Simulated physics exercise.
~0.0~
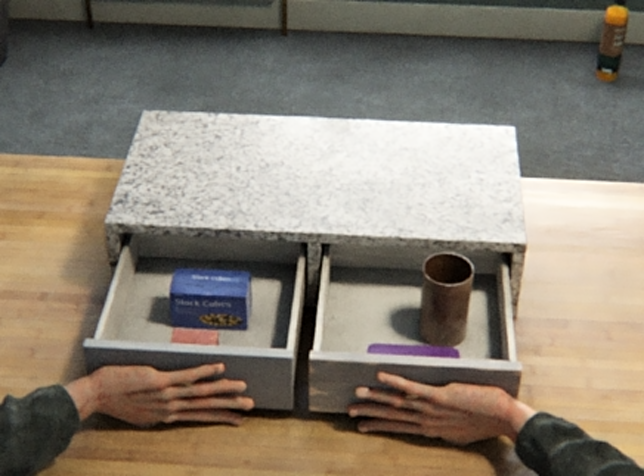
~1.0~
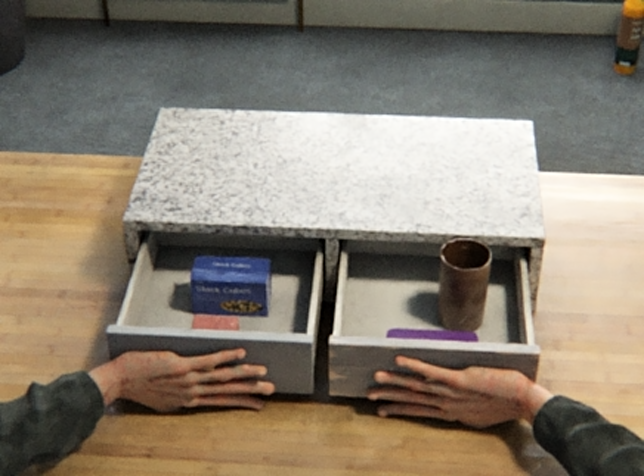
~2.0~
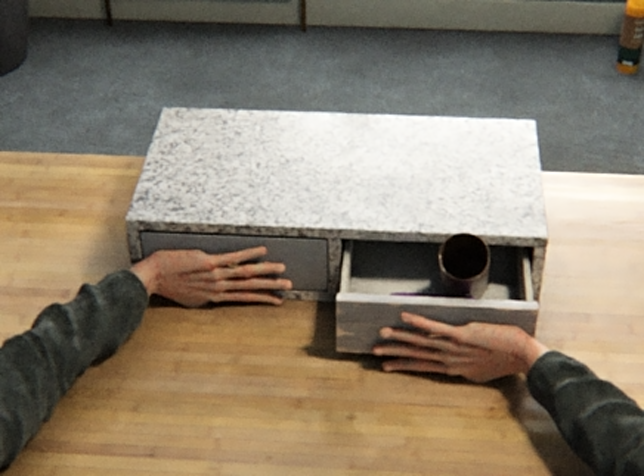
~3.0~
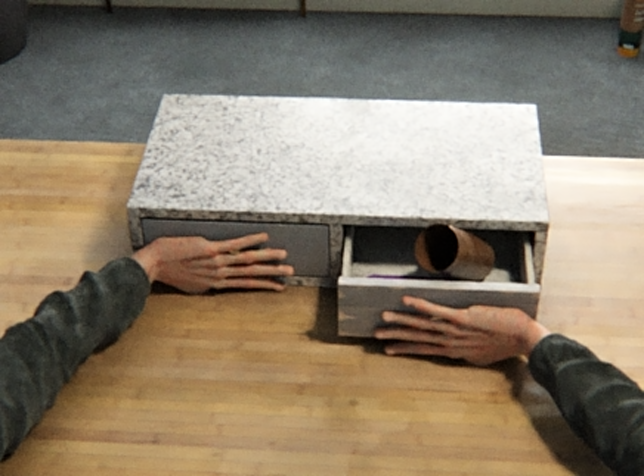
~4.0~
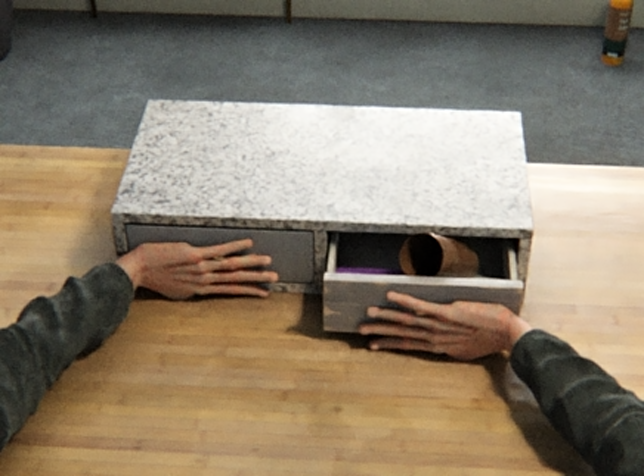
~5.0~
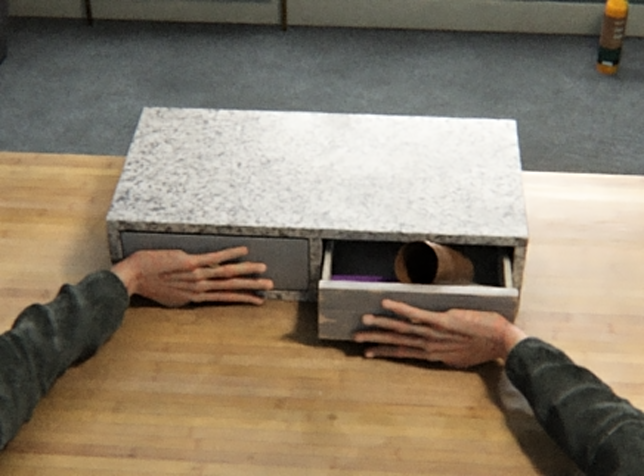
Two hands pushing side-by-side drawers under a speckled chest, the left closing fully, the right staying ajar with a brown cup tipped over.
